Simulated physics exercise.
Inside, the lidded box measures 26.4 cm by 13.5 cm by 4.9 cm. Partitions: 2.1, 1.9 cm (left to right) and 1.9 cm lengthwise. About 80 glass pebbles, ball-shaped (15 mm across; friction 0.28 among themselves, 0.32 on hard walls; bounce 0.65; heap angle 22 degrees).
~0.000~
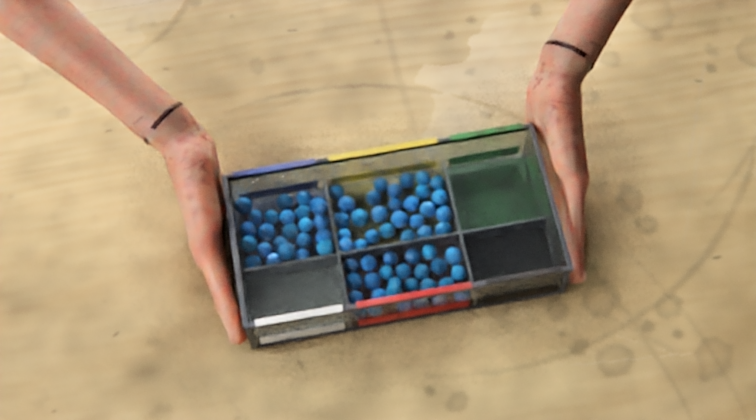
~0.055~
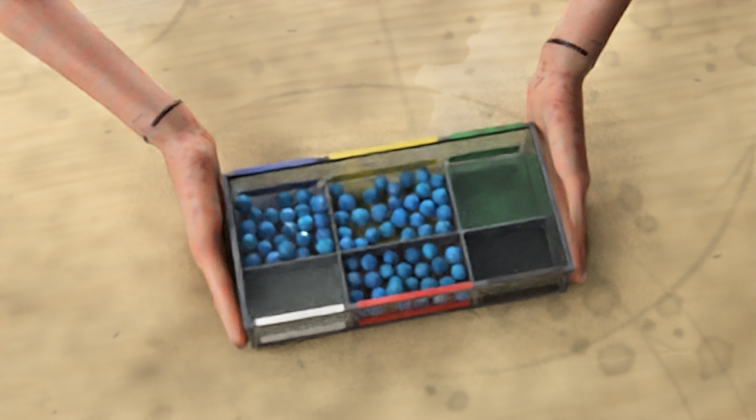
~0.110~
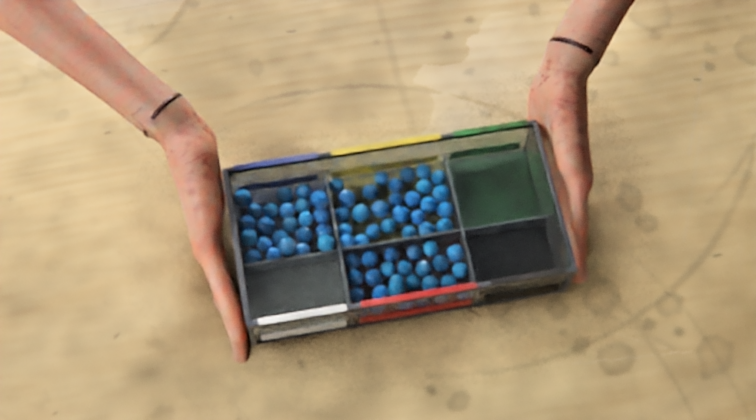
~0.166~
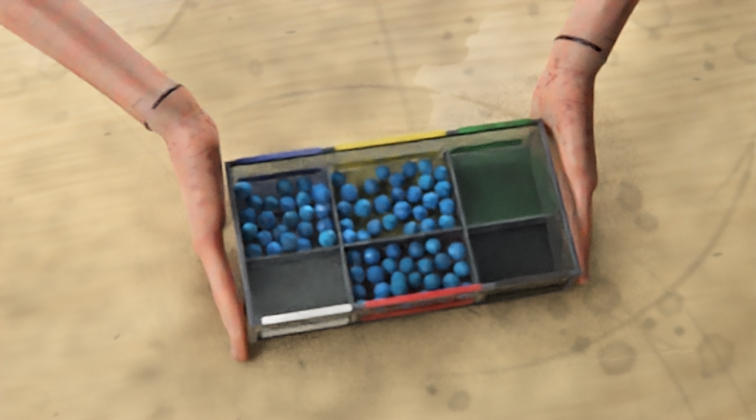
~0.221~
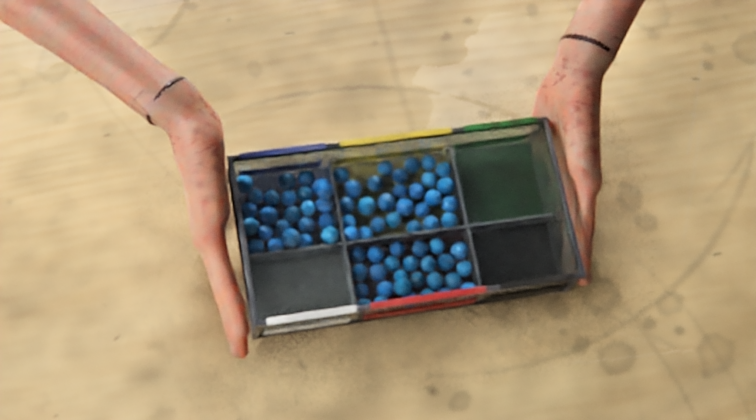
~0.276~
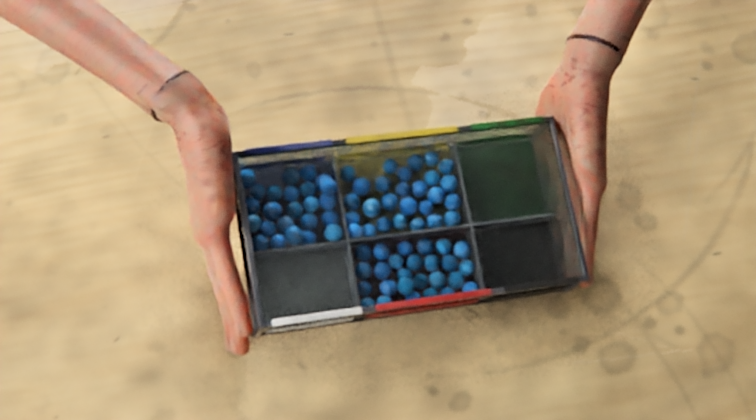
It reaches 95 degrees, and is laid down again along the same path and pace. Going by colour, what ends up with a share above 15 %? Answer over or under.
Red over, blue under, green under, yellow under, white under, black over.
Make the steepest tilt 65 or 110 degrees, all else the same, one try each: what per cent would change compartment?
About 10 and 85 per cent.
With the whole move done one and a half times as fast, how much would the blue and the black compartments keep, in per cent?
Blue 0, black 50.
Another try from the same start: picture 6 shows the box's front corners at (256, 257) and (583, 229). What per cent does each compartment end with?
Red 0; blue 15; green 45; yellow 40; white 0; black 0.
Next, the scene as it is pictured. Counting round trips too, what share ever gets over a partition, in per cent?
About 80 per cent.
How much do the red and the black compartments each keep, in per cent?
Red 45; black 50.
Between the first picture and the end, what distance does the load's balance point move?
Some 9.0 cm.
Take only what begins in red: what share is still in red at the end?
Roughly 50 per cent.
Then, at 1.34 s, tilt 95 degrees; red 40 %, blue 20 %, yellow 30 %, white 5 %, black 5 %.
Then, at 2.05 s, tilt 42 degrees; red 45 %, white 5 %, black 50 %.
Then, at 2.79 s, tilt 0 degrees; red 45 %, white 5 %, black 50 %.
At rest (3.2 s), red 45 %, blue 0 %, green 0 %, yellow 0 %, white 5 %, black 50 %.
